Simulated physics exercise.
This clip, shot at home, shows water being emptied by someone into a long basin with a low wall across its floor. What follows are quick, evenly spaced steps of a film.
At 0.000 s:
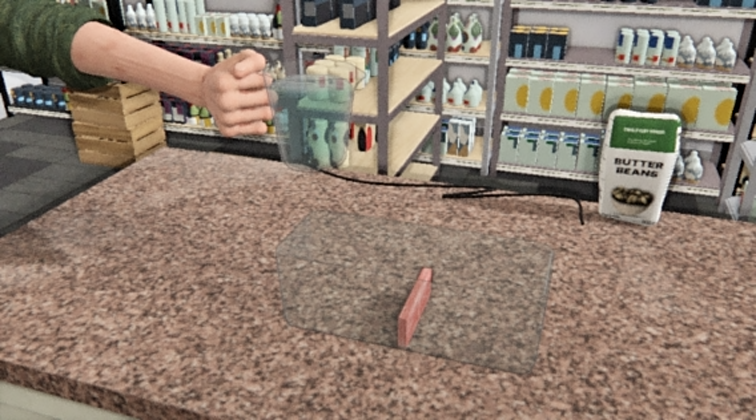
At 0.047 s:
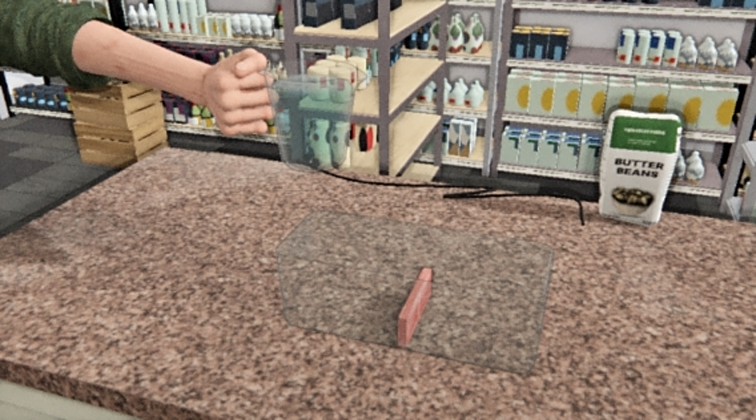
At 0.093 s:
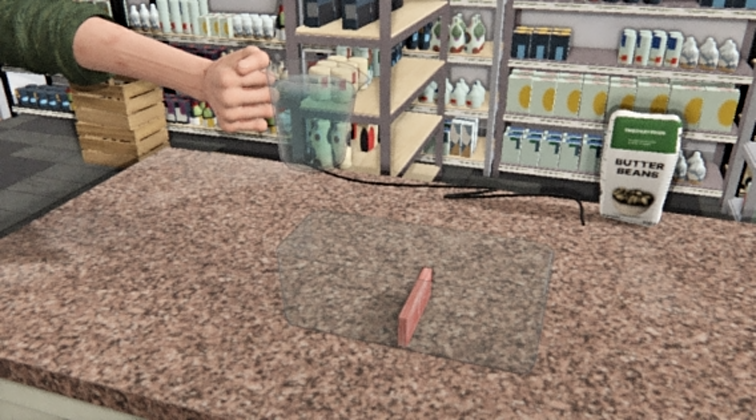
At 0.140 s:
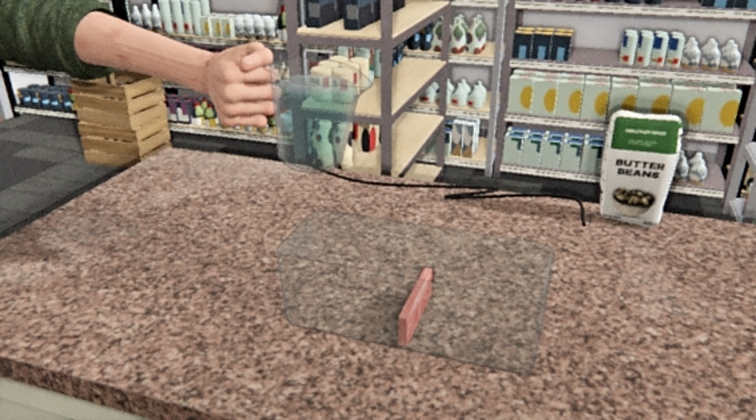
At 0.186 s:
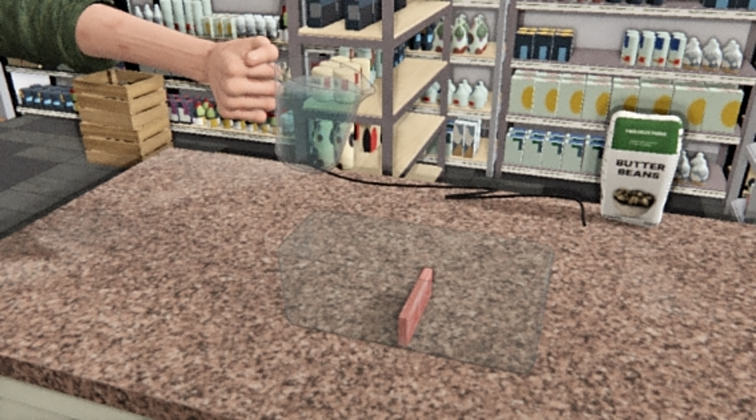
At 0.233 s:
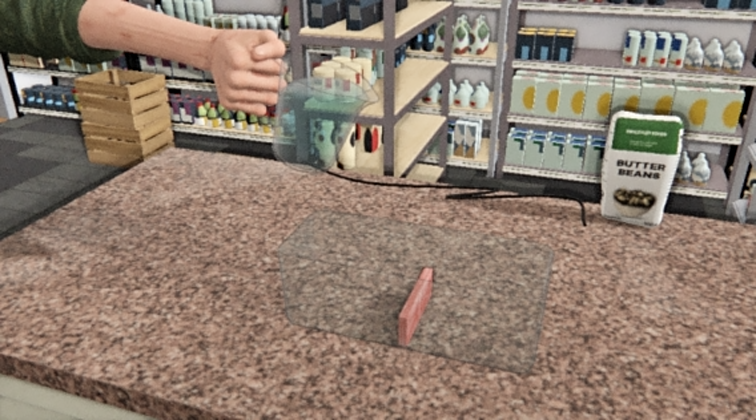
A hand at upper left gradually tilts a clear container of water rightward above a granite-patterned counter, where a transparent basin with a low pink wall sits still beside a butter beans package, with store shelves behind.
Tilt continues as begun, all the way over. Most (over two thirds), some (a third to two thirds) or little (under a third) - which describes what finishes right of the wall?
Some.
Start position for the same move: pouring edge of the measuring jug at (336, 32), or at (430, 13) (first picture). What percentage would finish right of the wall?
15 % and 80 %.
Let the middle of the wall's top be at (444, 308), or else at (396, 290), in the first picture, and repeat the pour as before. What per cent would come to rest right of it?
It would come to roughly 10 per cent the first time and roughly 75 per cent the second.
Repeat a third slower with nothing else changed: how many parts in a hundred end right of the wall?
Roughly 60 percent.
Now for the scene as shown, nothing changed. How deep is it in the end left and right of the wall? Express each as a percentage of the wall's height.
Roughly 40 percent left, 30 percent right.
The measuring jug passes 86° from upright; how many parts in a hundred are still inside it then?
Amount still in: Approx. 60 %.
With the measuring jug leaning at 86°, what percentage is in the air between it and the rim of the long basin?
That comes to near 30 percent.
A moment on, the measuring jug is tipped on its side and 60 per cent is still to pour, 0 is left of the wall and 12 right of it.
Next, the measuring jug is tipped right over and 6 per cent is still to pour, 40 is left of the wall and 40 right of it.
Then the measuring jug is tipped right over and 0 per cent is still to pour, 56 is left of the wall and 41 right of it.
Later the measuring jug is tipped right over and 0 per cent is still to pour, 56 is left of the wall and 41 right of it.
In the end 56 per cent lies left of the wall, 41 right of it and 3 outside.
